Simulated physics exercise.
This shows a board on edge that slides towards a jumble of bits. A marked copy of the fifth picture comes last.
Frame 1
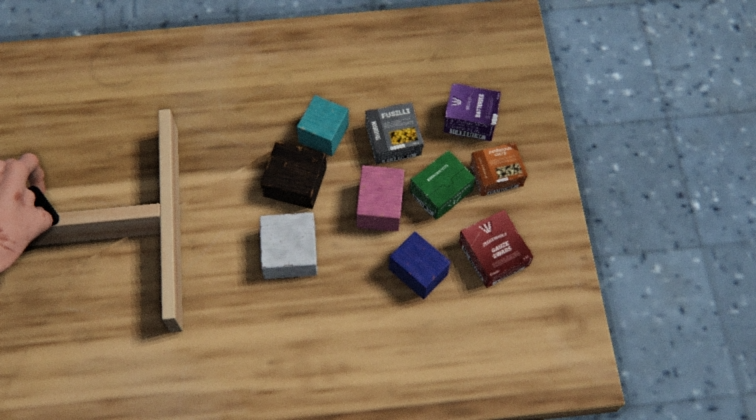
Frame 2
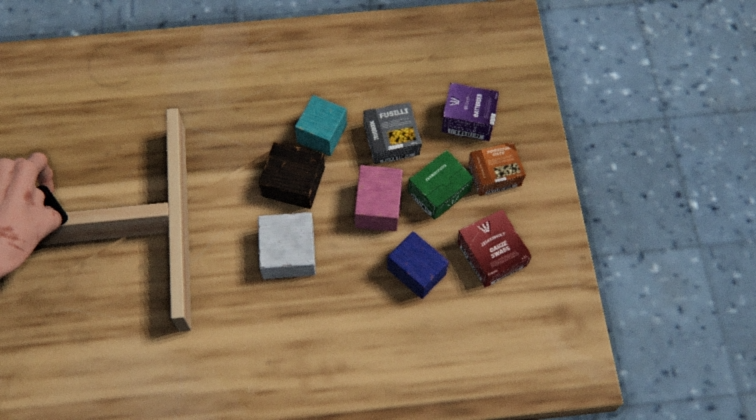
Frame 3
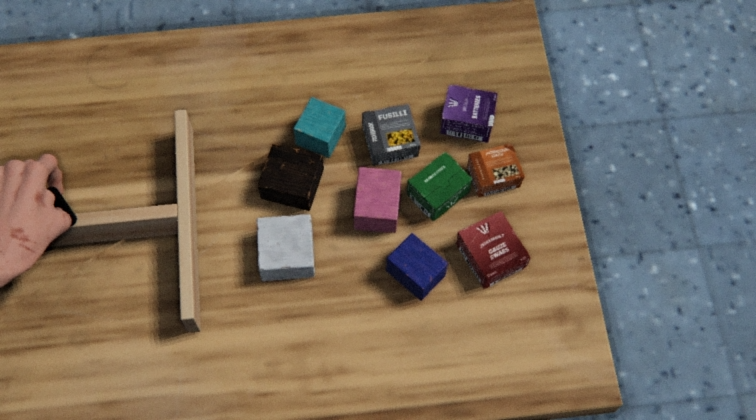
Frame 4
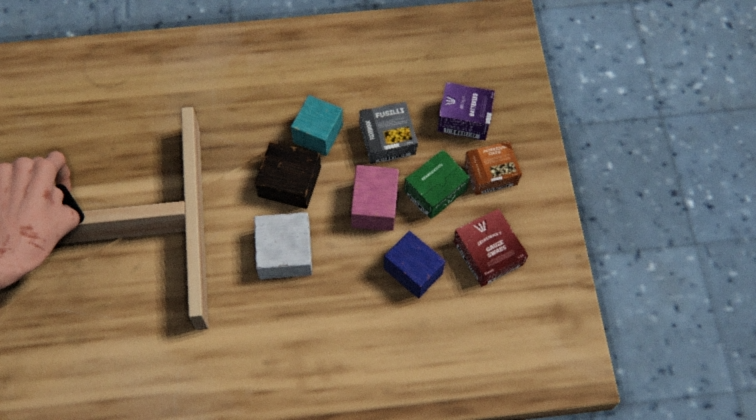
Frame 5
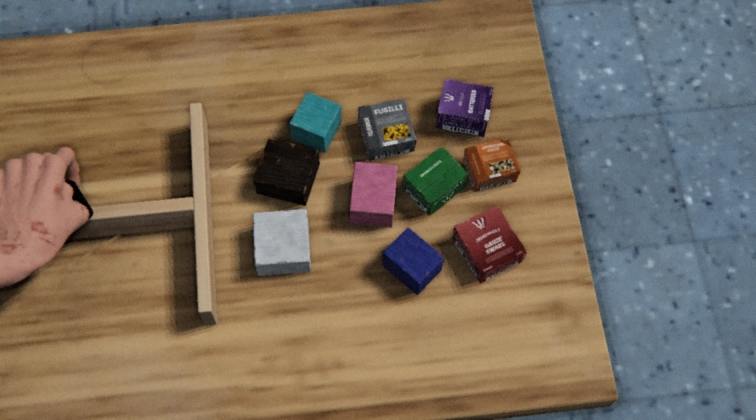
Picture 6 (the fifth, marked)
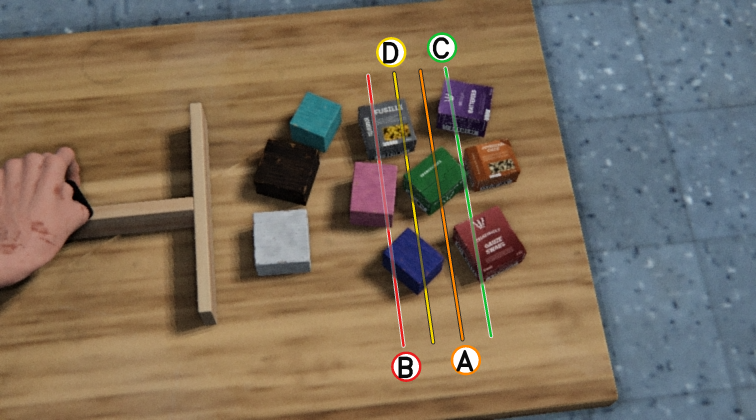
A hand at the left edge holds a T-shaped wooden pusher on a wood-grain table, seen from above, with speckled blue flooring beyond it. To the right lie turquoise, black, white, pink, green and blue blocks, with grey, purple, orange and red packets among and beyond them. The hand slides the upright board slowly rightward, narrowing the gap, while the pieces keep their arrangement and the view shifts very slightly.
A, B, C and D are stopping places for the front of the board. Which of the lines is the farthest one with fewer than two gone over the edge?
A.
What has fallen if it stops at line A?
The orange packet.
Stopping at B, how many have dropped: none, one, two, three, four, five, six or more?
The count is none.
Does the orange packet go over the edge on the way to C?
Yes.
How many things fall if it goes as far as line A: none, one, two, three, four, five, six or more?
One.
On the marked copy, A at (440, 197); B at (385, 202); C at (467, 194); D at (412, 199).
Taking A. A third of the way, board (287, 193); white block (325, 238); black block (319, 167).
Two thirds of the way, board (374, 185); orange packet (541, 153); green packet (505, 186).
When it is over, board (437, 178); orange packet over the edge; green packet (563, 183); one fallen.
As for the rest, B is within the limit but short; C drops three; D is within the limit but short.
